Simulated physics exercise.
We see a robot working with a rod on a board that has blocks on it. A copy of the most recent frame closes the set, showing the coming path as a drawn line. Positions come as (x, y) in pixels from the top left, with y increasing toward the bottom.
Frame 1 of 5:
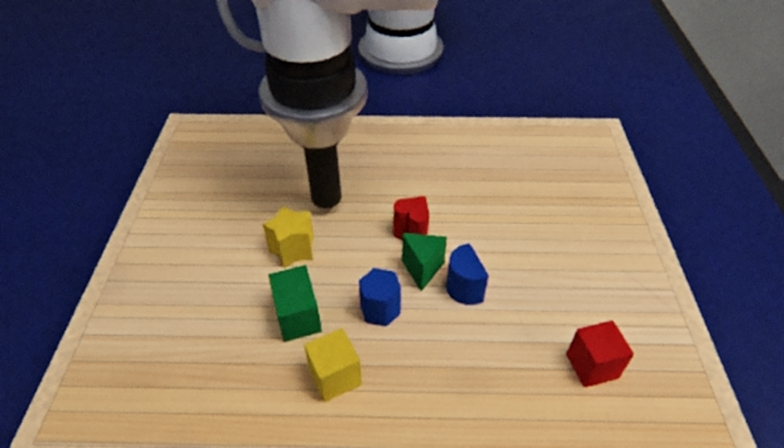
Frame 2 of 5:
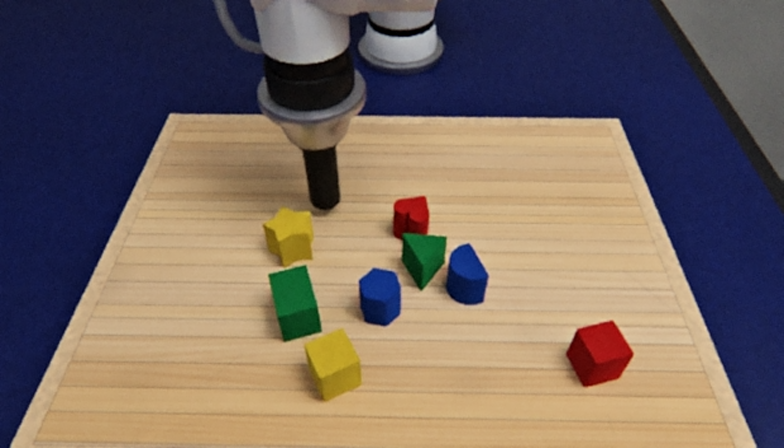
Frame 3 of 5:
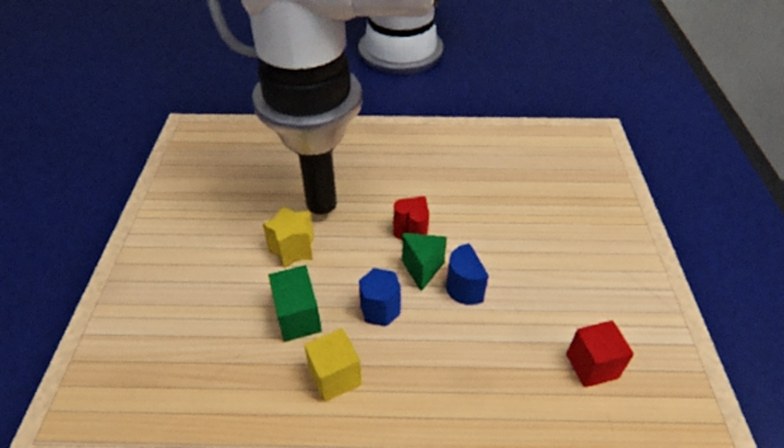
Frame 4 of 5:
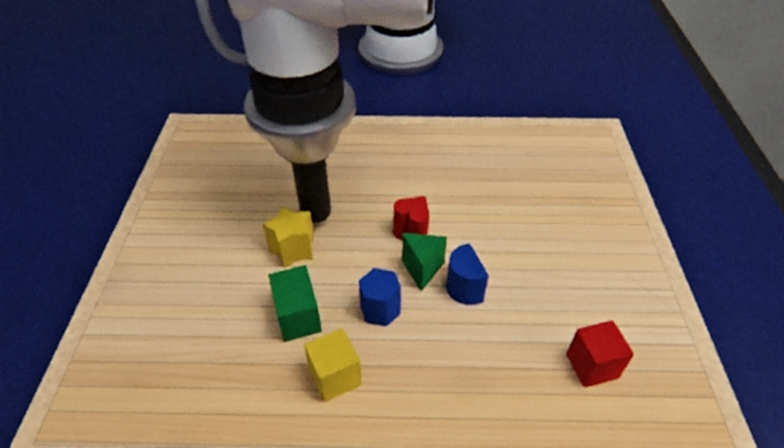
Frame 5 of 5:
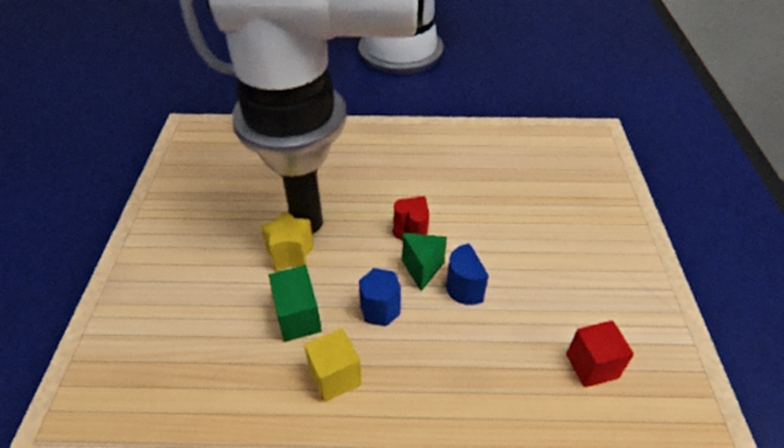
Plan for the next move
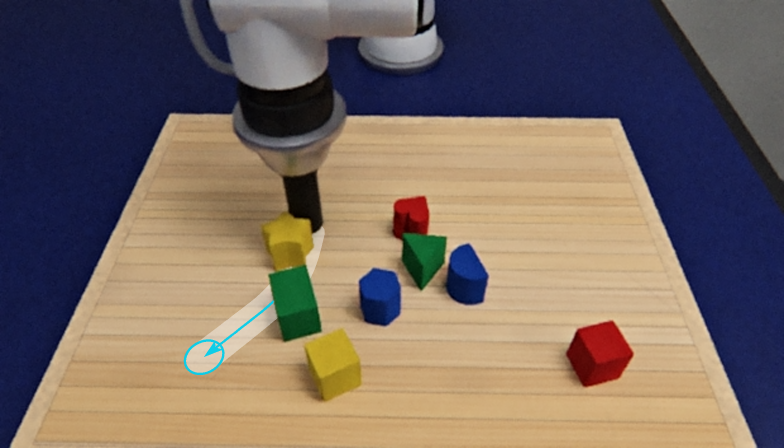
A robot arm's black rod hovers near the back of a wooden board of coloured blocks, barely moving at first, then slides forward and slightly left. It reaches the yellow star block and nudges it slightly, while the green rectangular block and the others stay still.
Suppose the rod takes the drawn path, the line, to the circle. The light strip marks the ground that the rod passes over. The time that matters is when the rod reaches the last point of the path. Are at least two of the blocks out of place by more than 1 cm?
Yes
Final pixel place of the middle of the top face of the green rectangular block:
Its top centre lands on (289, 308).
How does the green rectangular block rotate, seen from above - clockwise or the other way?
Counter-clockwise, from overhead.
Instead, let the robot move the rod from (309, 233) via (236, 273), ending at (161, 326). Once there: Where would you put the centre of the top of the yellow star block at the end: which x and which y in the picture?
Its top centre lands on (242, 271).
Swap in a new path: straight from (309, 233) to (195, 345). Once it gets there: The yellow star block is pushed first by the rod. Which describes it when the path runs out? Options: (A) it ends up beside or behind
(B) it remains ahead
Correct choice: B.
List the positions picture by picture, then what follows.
Lower end of the rod (327, 198), tops of blocks, yellow star block (288, 223), green rectangular block (292, 290), in the first frame.
Rod (325, 200), blocks as before, in the second frame.
Rod (322, 204), blocks as before, in the third frame.
Rod (316, 212), blocks as before, in the fourth frame.
Rod (307, 224), yellow star block (285, 228), green rectangular block (292, 290), in the fifth frame.
The drawn path runs from (309, 233) over (294, 276) and (256, 316) to (204, 357).
The first path, step by step. One third of the way, rod (292, 266); yellow star block (255, 264), turned 30° clockwise; green rectangular block (290, 294), turned 15° anticlockwise.
Two thirds of the way, rod (252, 307); yellow star block (211, 287), turned 70° clockwise; green rectangular block (289, 308), turned 30° anticlockwise.
At the end, rod (200, 348); yellow star block (192, 293), turned 115° clockwise; green rectangular block (289, 308), turned 30° anticlockwise.
